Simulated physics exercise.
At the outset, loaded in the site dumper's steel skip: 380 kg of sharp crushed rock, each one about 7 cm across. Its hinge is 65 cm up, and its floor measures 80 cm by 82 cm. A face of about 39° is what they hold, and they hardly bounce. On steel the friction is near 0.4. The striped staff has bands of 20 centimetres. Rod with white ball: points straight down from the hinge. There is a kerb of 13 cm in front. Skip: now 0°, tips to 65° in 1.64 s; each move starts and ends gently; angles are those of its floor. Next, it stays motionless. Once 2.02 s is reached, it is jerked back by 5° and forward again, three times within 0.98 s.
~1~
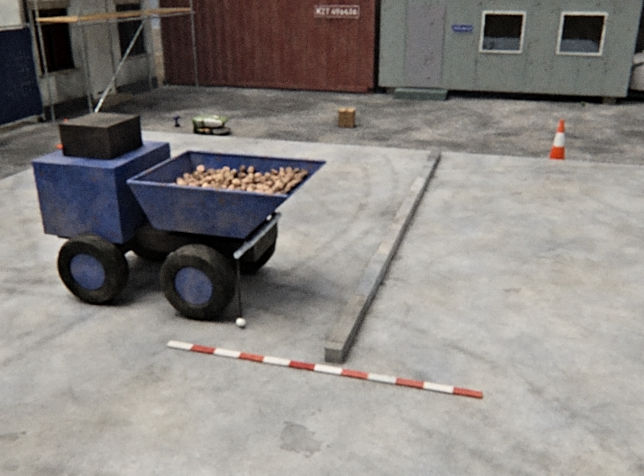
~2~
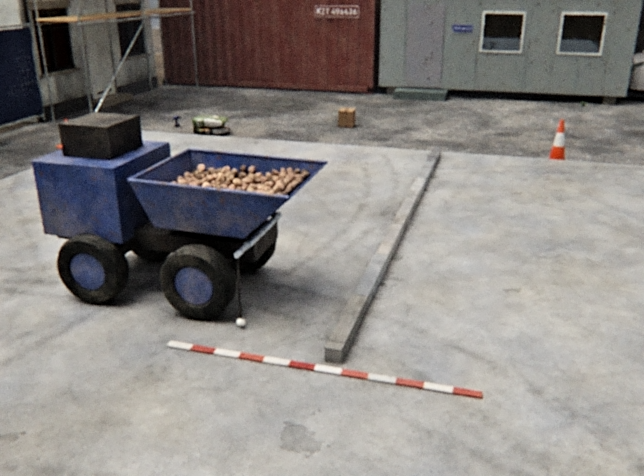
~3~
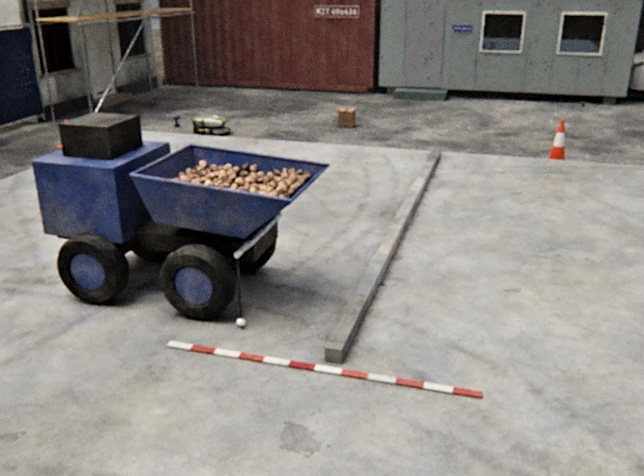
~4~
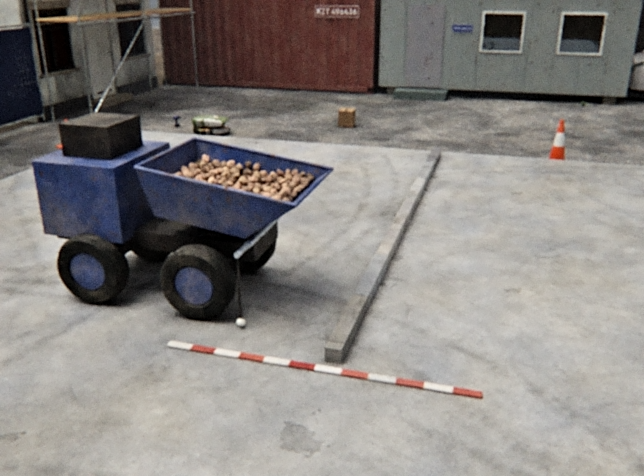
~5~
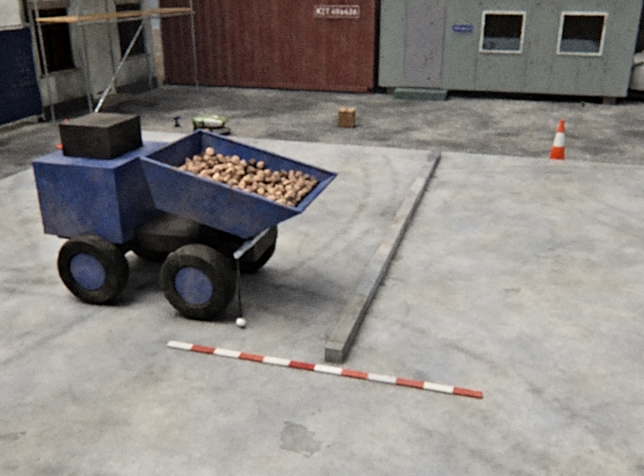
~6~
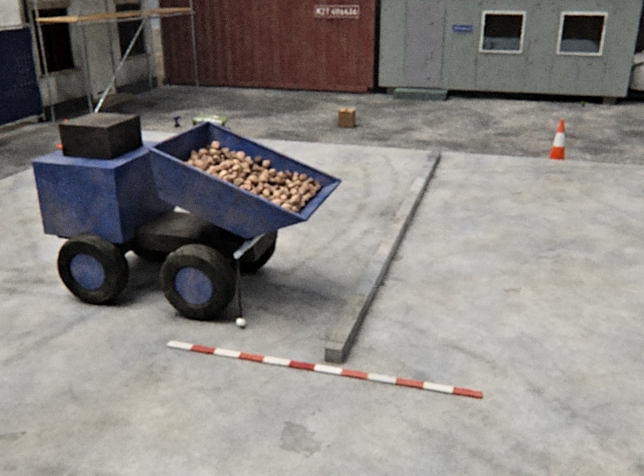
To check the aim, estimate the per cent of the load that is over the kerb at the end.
I would say roughly 50 per cent of the load.
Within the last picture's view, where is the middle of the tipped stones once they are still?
Somewhere near pixel (366, 301).
A little later the floor is at 55°; 100 % in the skip; the foremost stones are at (321, 230).
Then the floor is at 65°; 90 % in the skip, 10 % on this side of the kerb; the foremost stones are at (356, 293).
Later still the floor is at 65°; 15 % in the skip, 36 % on this side of the kerb, 49 % over the kerb; the foremost stones are at (476, 313).
In the end the floor is at 65°; 0 % in the skip, 50 % on this side of the kerb, 50 % over the kerb; the foremost stones are at (476, 313).
